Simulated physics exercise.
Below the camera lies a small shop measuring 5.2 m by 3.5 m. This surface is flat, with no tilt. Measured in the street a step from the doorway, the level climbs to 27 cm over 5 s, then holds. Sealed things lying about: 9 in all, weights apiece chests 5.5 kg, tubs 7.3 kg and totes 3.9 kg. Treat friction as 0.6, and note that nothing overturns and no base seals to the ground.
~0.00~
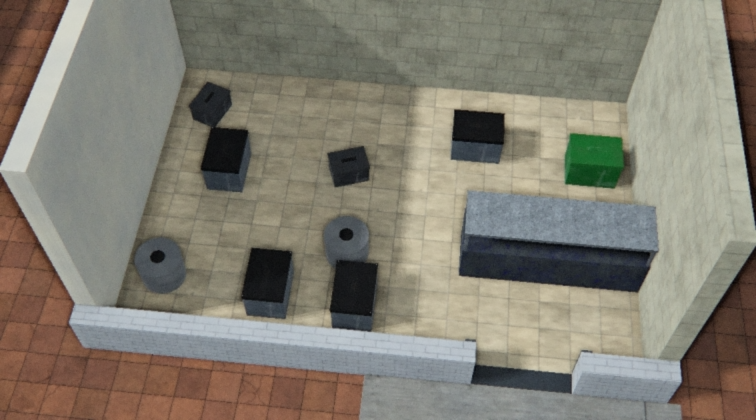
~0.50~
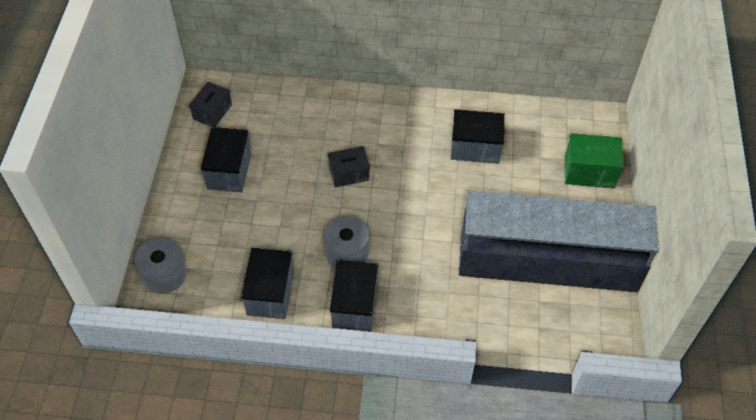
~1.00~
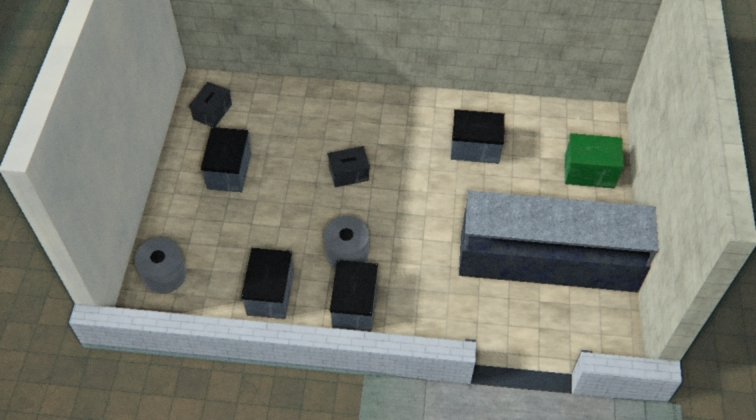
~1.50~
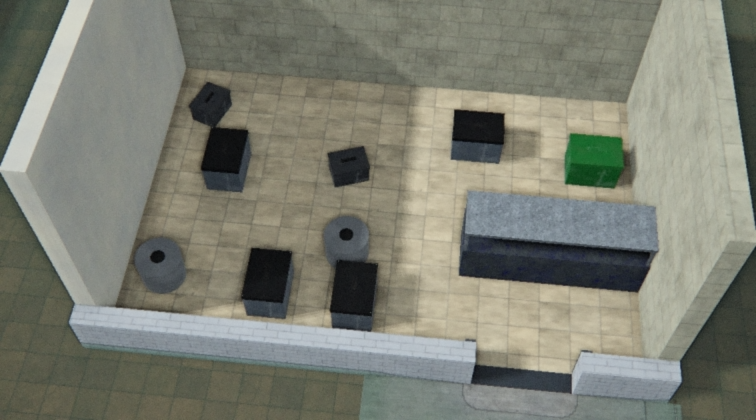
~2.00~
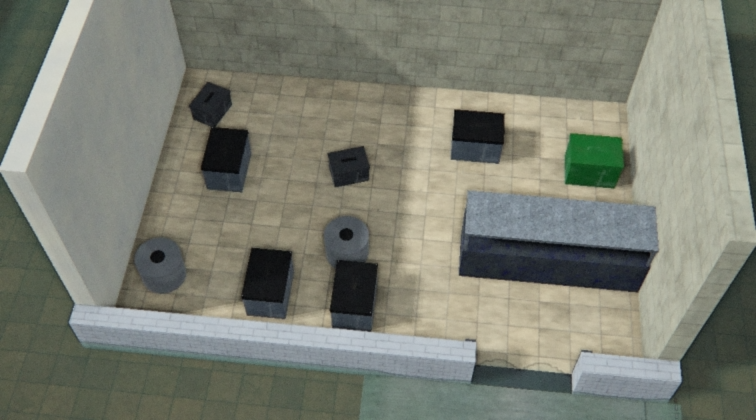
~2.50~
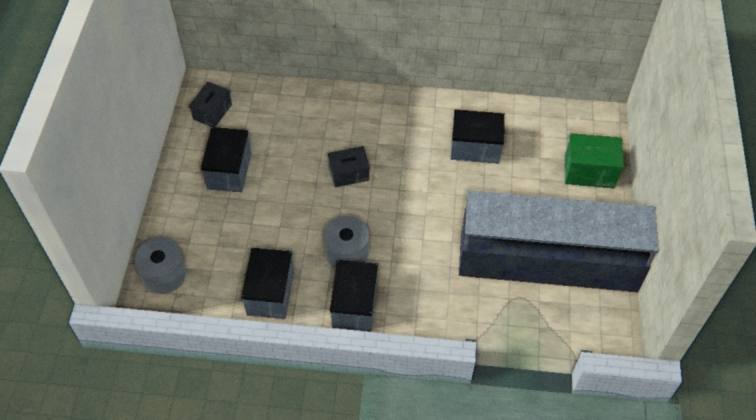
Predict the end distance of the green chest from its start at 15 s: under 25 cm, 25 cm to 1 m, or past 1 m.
The green chest ends up 25 cm to 1 m from its start.
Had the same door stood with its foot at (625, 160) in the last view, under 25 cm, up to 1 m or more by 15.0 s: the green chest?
That would leave the green chest a long way off.
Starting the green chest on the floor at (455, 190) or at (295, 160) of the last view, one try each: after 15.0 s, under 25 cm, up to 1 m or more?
The first time it wanders a bit, the second time it wanders far off.
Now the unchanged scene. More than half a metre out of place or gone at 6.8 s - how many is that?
I make it 3 by then.
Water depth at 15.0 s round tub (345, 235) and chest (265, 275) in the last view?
First roughly 13 cm, second roughly 9 cm.
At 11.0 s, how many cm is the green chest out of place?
Shift by then: About 0 cm.
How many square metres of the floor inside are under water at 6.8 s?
Roughly 9.5 m2 of it is wet.
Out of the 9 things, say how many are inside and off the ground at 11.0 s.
At that instant the tally stands at 7.
After 3.5 s the green chest is near (597, 150), 0.0 m from its start, aground; 0 afloat.
After 6.8 s the green chest is near (597, 150), 0.0 m from its start, aground; 2 afloat.
After 11.0 s the green chest is near (597, 150), 0.0 m from its start, aground; 7 afloat.
After 15.0 s the green chest is near (590, 196), 0.7 m from its start, afloat; 9 afloat.
